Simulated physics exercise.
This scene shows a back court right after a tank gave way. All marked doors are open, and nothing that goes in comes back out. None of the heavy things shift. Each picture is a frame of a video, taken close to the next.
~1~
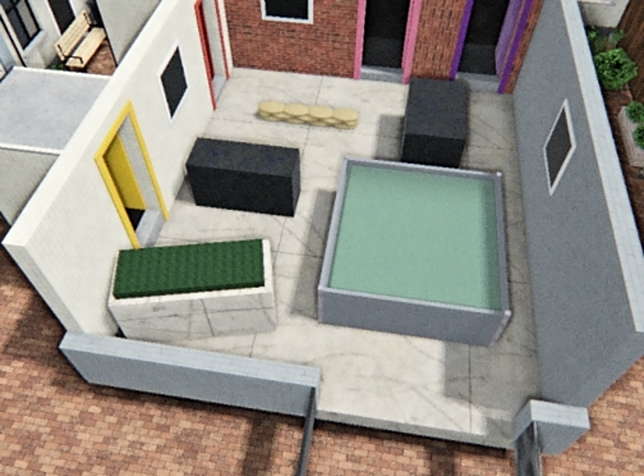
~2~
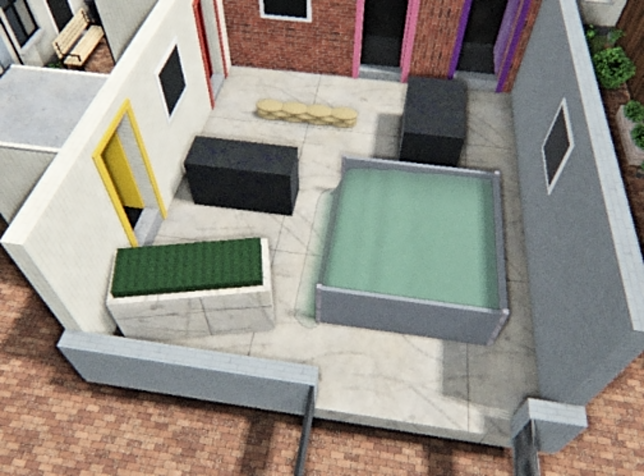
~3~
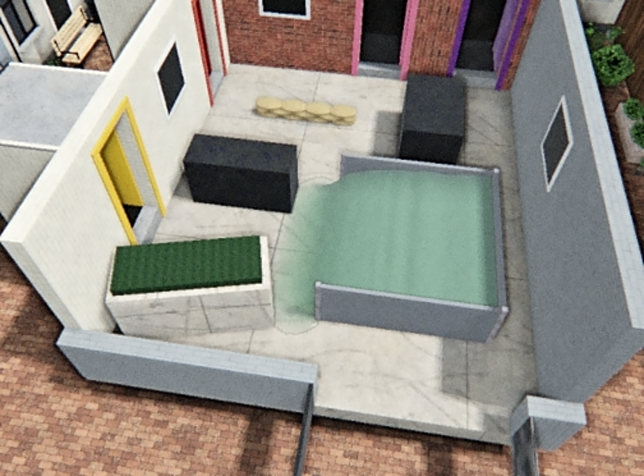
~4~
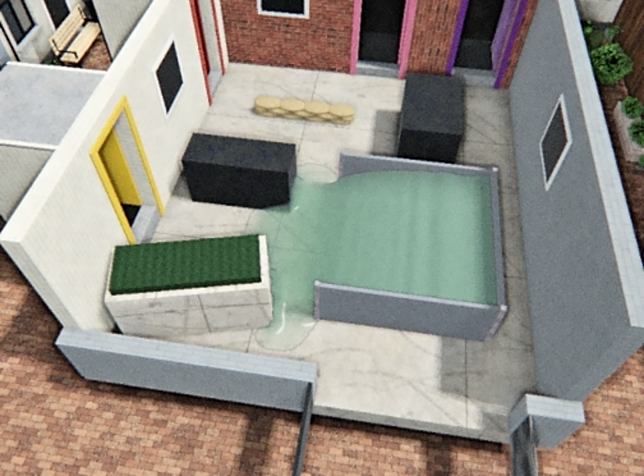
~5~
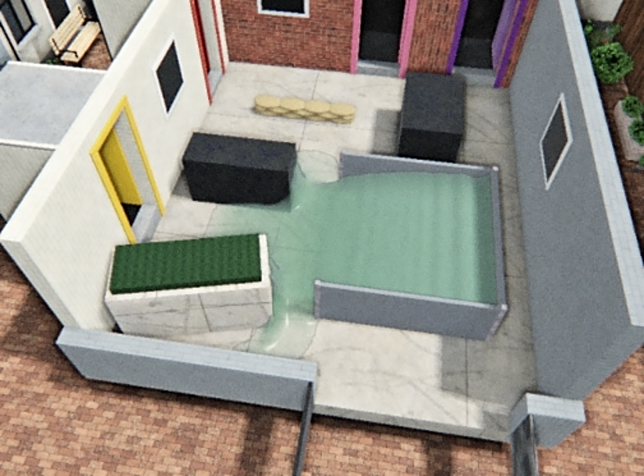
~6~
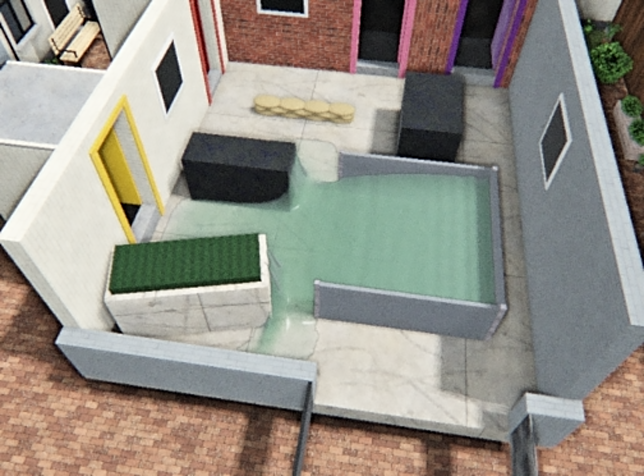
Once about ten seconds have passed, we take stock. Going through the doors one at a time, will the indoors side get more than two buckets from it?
Purple door: Two buckets at most; pink door: Two buckets at most; red door: More than two buckets; yellow door: More than two buckets.
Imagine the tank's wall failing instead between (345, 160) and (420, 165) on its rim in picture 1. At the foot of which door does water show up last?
My pick: The yellow door.
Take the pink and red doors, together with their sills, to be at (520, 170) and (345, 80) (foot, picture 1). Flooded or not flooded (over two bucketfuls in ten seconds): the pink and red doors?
Pink door: Falls short. Red door: Falls short.
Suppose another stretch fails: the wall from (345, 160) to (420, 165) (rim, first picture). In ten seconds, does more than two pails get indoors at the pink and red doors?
Pink door: Above the limit; red door: Above the limit.
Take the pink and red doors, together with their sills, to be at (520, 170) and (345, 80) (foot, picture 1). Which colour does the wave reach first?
The yellow-painted one.
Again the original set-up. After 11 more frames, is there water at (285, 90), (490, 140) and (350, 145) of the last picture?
In that order the points end up high and dry, high and dry and soaked.
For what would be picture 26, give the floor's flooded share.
Share estimate: About 75 per cent.
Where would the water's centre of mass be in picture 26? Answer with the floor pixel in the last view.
The water's centre sits above (284, 217).
A moment on, water covers 40 % of the floor; the purple door not reached, the pink door not reached, the red door not reached, the yellow door over two buckets in.
Next, water covers 55 % of the floor; the purple door not reached, the pink door not reached, the red door wet at the sill, nothing in, the yellow door far over two buckets in.
Then, water covers 75 % of the floor; the purple door wet at the sill, nothing in, the pink door wet at the sill, nothing in, the red door under two buckets in, the yellow door far over two buckets in.
Later, water covers 90 % of the floor; the purple door wet at the sill, nothing in, the pink door wet at the sill, nothing in, the red door over two buckets in, the yellow door far over two buckets in.
In the end, water covers 95 % of the floor; the purple door wet at the sill, nothing in, the pink door wet at the sill, nothing in, the red door over two buckets in, the yellow door far over two buckets in.
